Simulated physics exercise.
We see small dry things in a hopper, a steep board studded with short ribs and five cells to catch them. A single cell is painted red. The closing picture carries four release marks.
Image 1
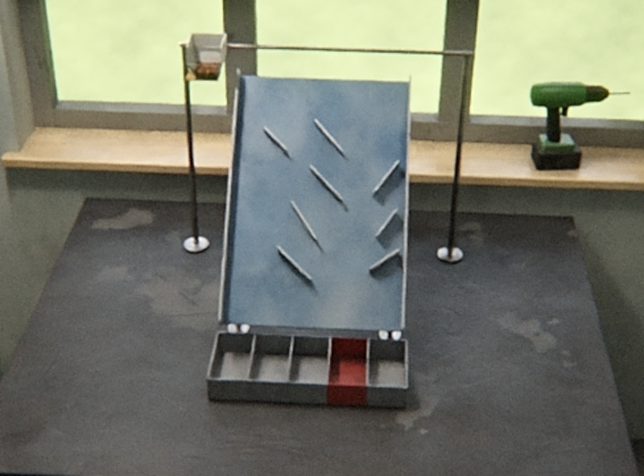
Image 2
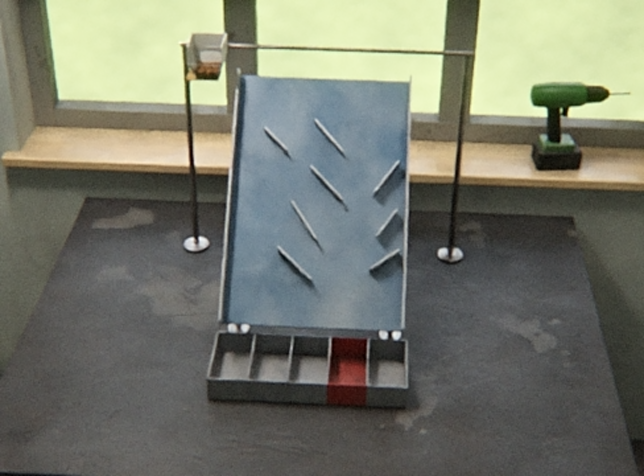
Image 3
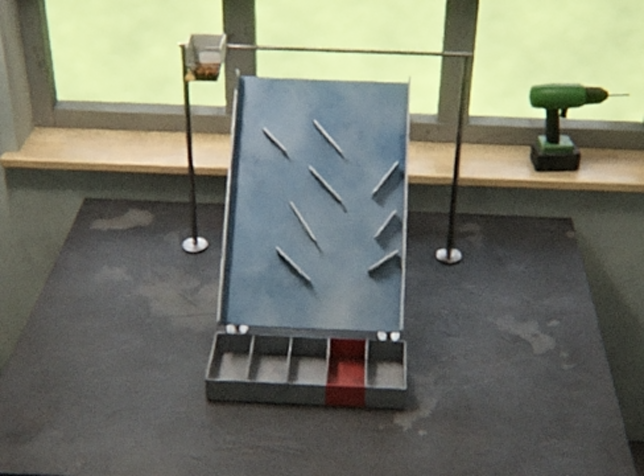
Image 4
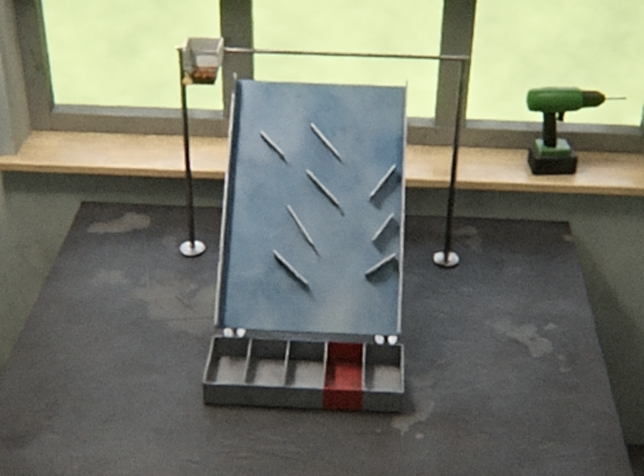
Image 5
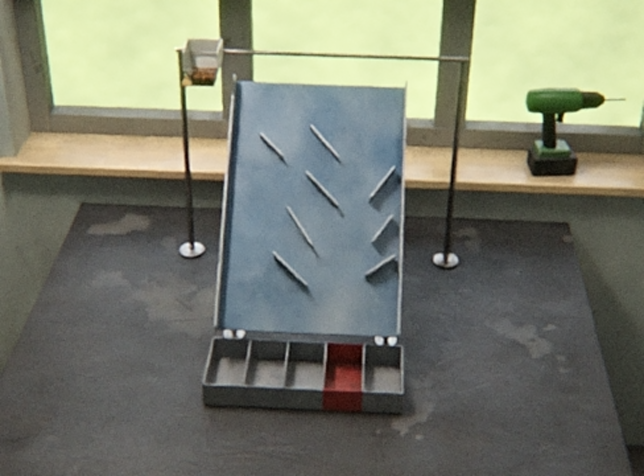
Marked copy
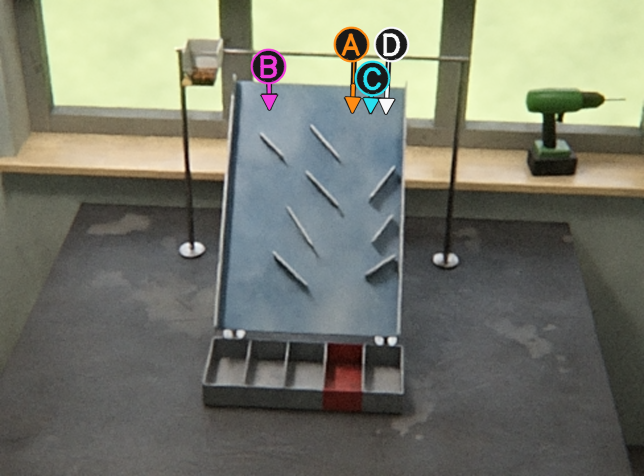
A tilted blue board with short ribs stood above a row of five compartments, one red, with a small hopper at the upper left and a green drill behind; nothing moved except the slightly shifting view.
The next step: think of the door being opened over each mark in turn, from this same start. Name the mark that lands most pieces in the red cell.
Use mark A.
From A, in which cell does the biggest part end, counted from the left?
The fourth from the left.
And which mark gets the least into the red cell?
That is mark D.
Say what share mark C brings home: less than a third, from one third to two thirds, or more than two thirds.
From one third to two thirds.
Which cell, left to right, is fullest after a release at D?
The third from the left.
On the marked copy, mark A meets the board at (352, 107); mark B meets the board at (269, 104); mark C meets the board at (370, 107); mark D meets the board at (386, 108).
With A, most in the red cell, about a quarter in other cells, a stray few outside the box.
With B, about half in the red cell, about half in other cells.
With C, about half in the red cell, about a third in other cells, a small part outside the box.
With D, about a quarter in the red cell, about two thirds in other cells, a small part outside the box.
